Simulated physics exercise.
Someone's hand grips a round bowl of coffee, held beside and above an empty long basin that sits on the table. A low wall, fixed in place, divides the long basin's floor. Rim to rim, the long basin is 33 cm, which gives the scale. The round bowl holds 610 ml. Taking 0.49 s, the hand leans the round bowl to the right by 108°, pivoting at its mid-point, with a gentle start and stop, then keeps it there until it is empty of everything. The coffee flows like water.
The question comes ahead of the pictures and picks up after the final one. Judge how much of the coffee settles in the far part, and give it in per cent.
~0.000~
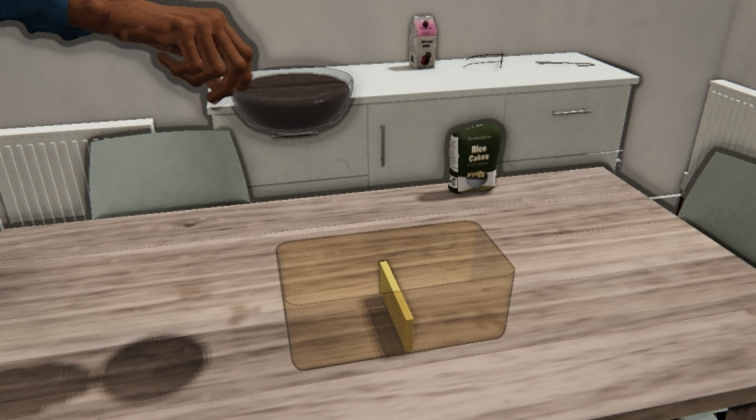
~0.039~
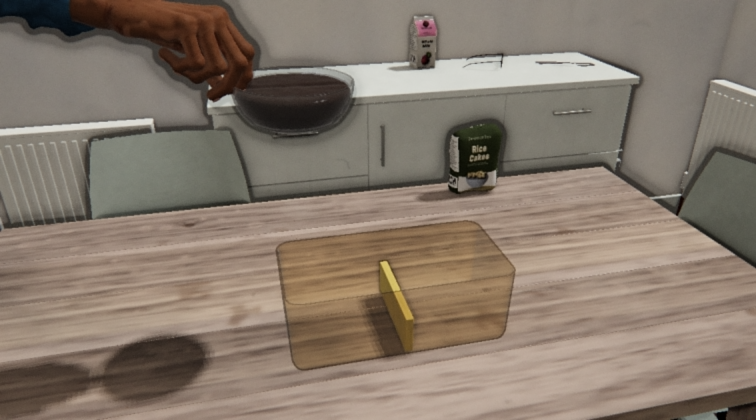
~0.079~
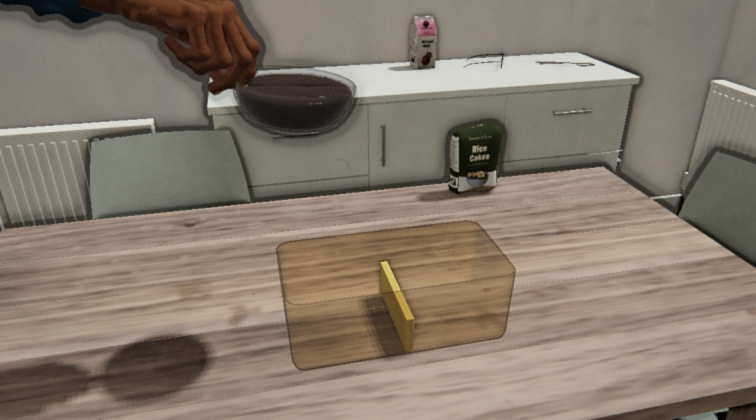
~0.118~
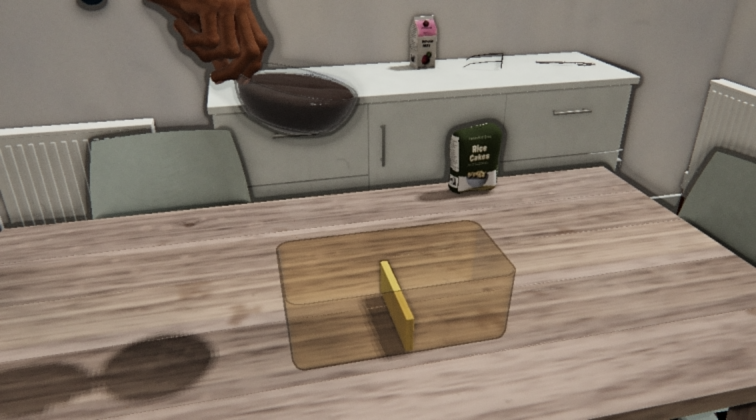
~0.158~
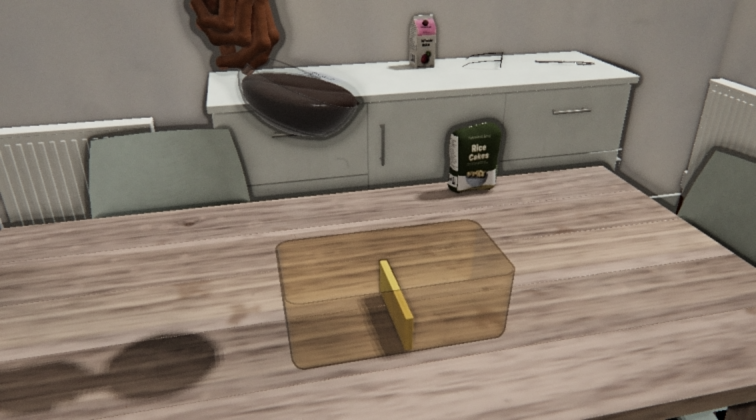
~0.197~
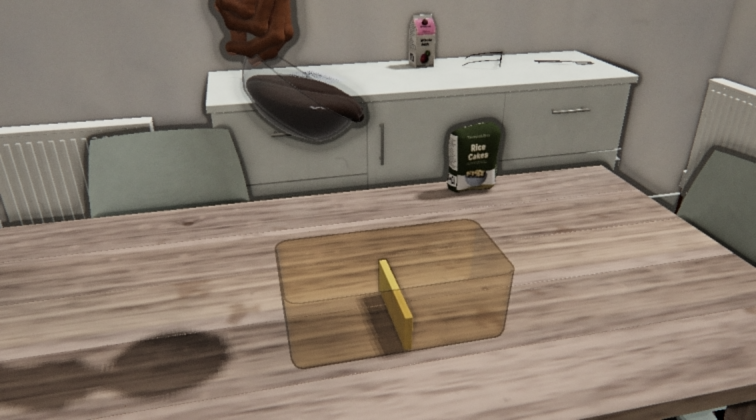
Some 55 per cent settles in the far part.
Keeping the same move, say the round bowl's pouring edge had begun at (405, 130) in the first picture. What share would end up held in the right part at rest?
80 %.
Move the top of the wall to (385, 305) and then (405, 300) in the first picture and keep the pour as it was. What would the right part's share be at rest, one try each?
65 in a hundred, followed by 40 in a hundred.
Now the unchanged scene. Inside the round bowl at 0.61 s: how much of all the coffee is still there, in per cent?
I'd estimate some 0 per cent.
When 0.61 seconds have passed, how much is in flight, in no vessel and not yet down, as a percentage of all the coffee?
Estimate: Around 4 per cent.
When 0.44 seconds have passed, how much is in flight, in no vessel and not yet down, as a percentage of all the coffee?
Some 78 % is the figure.
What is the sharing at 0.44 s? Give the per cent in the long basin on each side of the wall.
Left: Around 4. Right: Around 16.
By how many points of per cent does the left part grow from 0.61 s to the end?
About 6 percent, give or take.
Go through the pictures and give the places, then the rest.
In the first frame, it leans 0°; its right rim is at (351, 78); the coffee meets the walls at (233, 90) and (349, 83); the long basin's rim runs from (280, 274) to (495, 246); the wall's top is at (395, 289).
In the second frame, it leans 2°; its right rim is at (352, 80); the coffee meets the walls at (233, 89) and (349, 84).
In the third frame, it leans 7°; its right rim is at (354, 85); the coffee meets the walls at (235, 87) and (350, 87).
In the fourth frame, it leans 15°; its right rim is at (355, 93); the coffee meets the walls at (238, 83) and (352, 90).
In the fifth frame, it leans 26°; its right rim is at (354, 104); the coffee meets the walls at (241, 81) and (344, 95); 4 per cent is over the edge.
In the sixth frame, it leans 38°; its right rim is at (351, 116); the coffee meets the walls at (245, 81) and (336, 97); 11 per cent is over the edge.
Then, 0.44 s in, the tilt is 105° and 2 per cent is still to pour, 4 is left of the wall and 16 right of it.
Then, 0.61 s in, the tilt is 108° and 0 per cent is still to pour, 35 is left of the wall and 61 right of it.
Then, 0.79 s in, the tilt is 108° and 0 per cent is still to pour, 38 is left of the wall and 54 right of it.
Then, 0.99 s in, the tilt is 108° and 0 per cent is still to pour, 41 is left of the wall and 55 right of it.
Finally, 41 per cent lies left of the wall, 55 right of it and 4 outside.
